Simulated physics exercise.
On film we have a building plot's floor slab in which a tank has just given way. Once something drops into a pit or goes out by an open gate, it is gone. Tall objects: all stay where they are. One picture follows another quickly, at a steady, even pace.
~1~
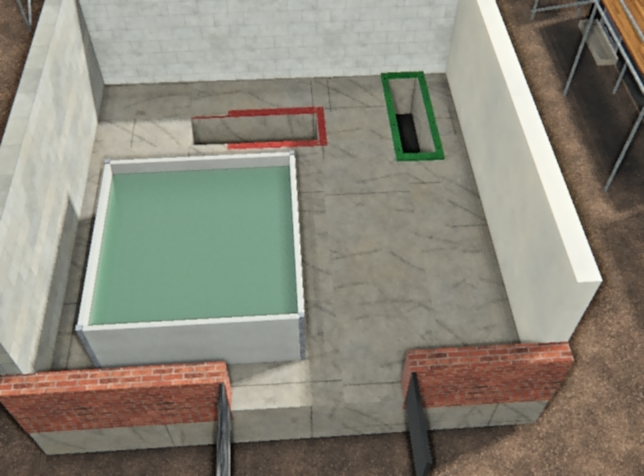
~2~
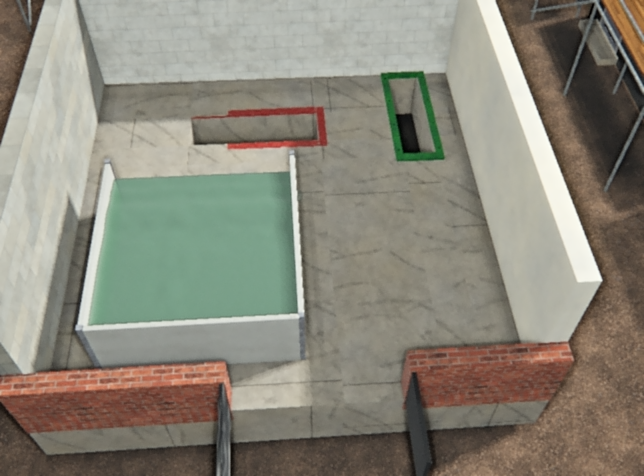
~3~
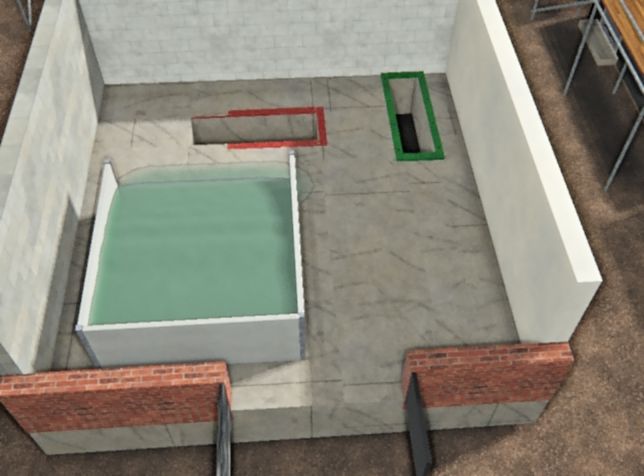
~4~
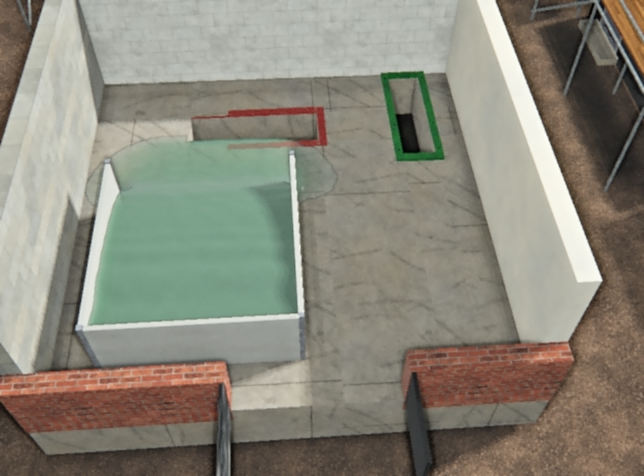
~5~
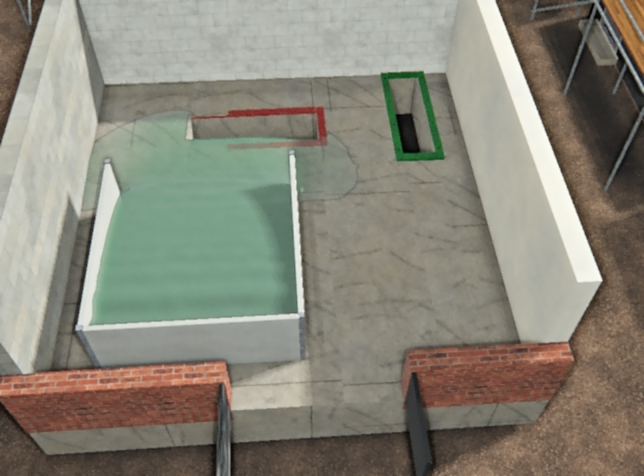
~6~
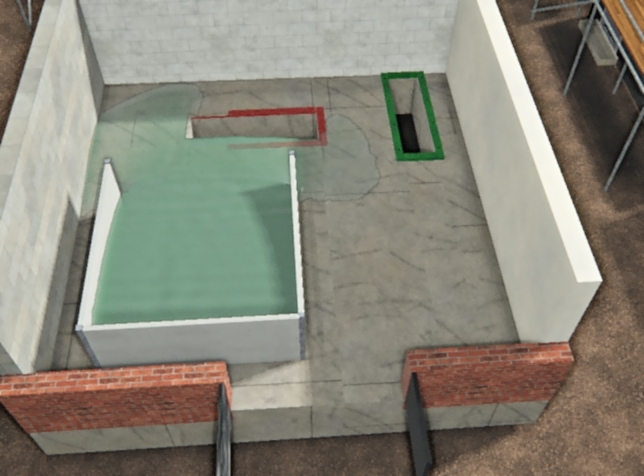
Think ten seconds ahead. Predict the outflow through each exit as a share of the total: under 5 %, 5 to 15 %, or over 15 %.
Prediction: The gate passes under 5 %; the red pit passes over 15 %; the green pit passes 5 to 15 %.
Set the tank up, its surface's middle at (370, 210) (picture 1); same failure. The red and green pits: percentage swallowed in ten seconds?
The red pit gets 40 per cent, the green pit 40 per cent.
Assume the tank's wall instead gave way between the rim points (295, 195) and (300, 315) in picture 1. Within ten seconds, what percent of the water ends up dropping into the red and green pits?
In percent: Red 12, green 35.
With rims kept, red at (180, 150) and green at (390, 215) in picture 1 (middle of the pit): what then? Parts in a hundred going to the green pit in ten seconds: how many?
Result - green pit, 0 in a hundred.
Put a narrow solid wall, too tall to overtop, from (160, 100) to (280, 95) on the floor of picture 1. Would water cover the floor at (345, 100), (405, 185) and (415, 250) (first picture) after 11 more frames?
Okay, the first comes out soaked, the next left untouched, and the last left untouched.
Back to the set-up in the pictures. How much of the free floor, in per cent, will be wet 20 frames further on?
Close to 45 %.
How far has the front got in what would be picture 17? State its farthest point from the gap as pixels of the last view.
Roughly at (409, 76).
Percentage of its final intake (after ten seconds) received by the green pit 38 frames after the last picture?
About 90 per cent.
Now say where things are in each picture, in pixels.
In the first picture, the open tank at (197, 237) is whole and still.
In the second picture, the front is at (299, 199), out from the gap on the open tank's far side.
In the third picture, the front is at (306, 180), out from the gap on the open tank's far side.
In the fourth picture, water pours out on the open tank's far side and has run to (311, 151).
In the fifth picture, the front is at (339, 147), out from the gap on the open tank's far side.
In the sixth picture, water pours out on the open tank's far side and has run to (175, 86).
A moment on, water covers 35 % of the floor; the gate 0 %, the red pit 18 %, the green pit 0 %.
Next, water covers 45 % of the floor; the gate 0 %, the red pit 34 %, the green pit 1 %.
Then, water covers 45 % of the floor; the gate 0 %, the red pit 50 %, the green pit 4 %.
Later, water covers 55 % of the floor; the gate 0 %, the red pit 64 %, the green pit 9 %.
In the end, water covers 65 % of the floor; the gate 1 %, the red pit 72 %, the green pit 10 %.
